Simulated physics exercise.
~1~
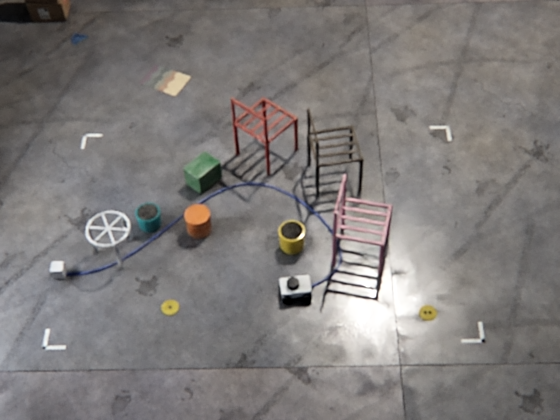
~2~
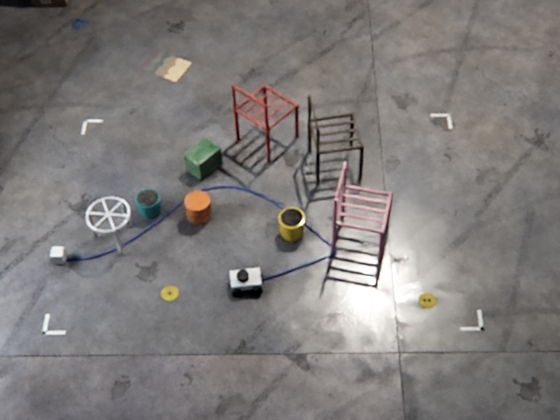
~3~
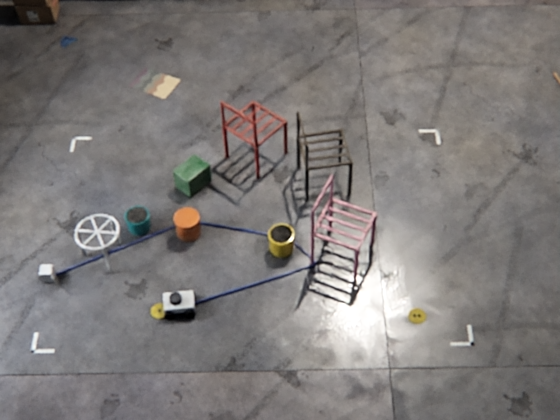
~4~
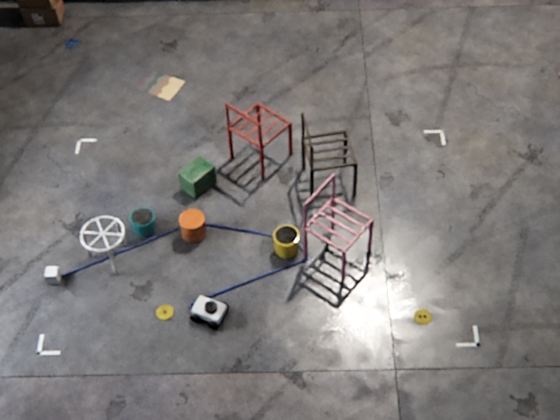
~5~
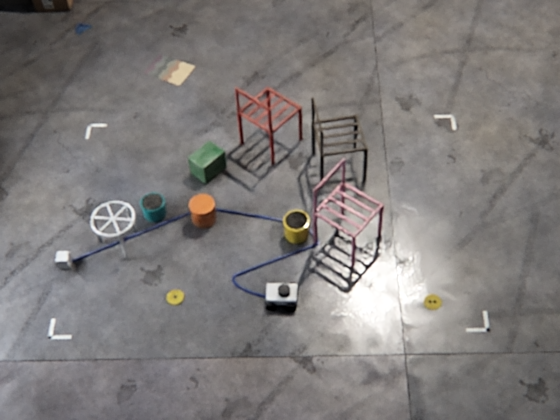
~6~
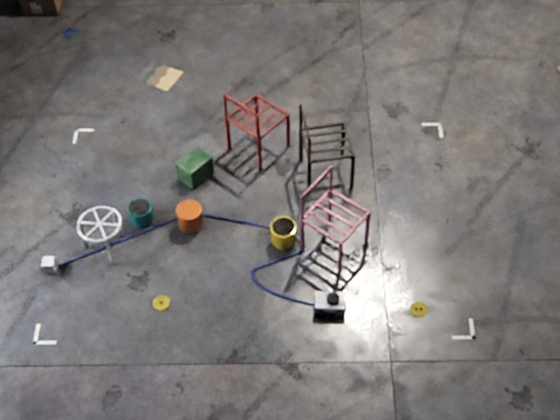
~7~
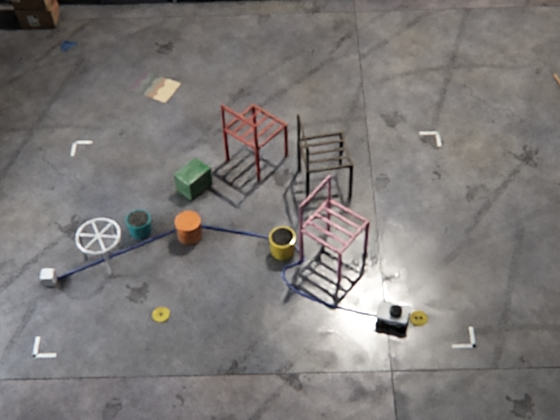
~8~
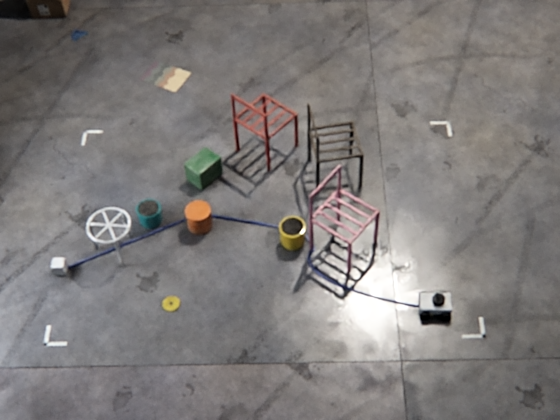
On a workshop floor, a small cart trailing a blue lead moves left, then right, shifting the pink chair.
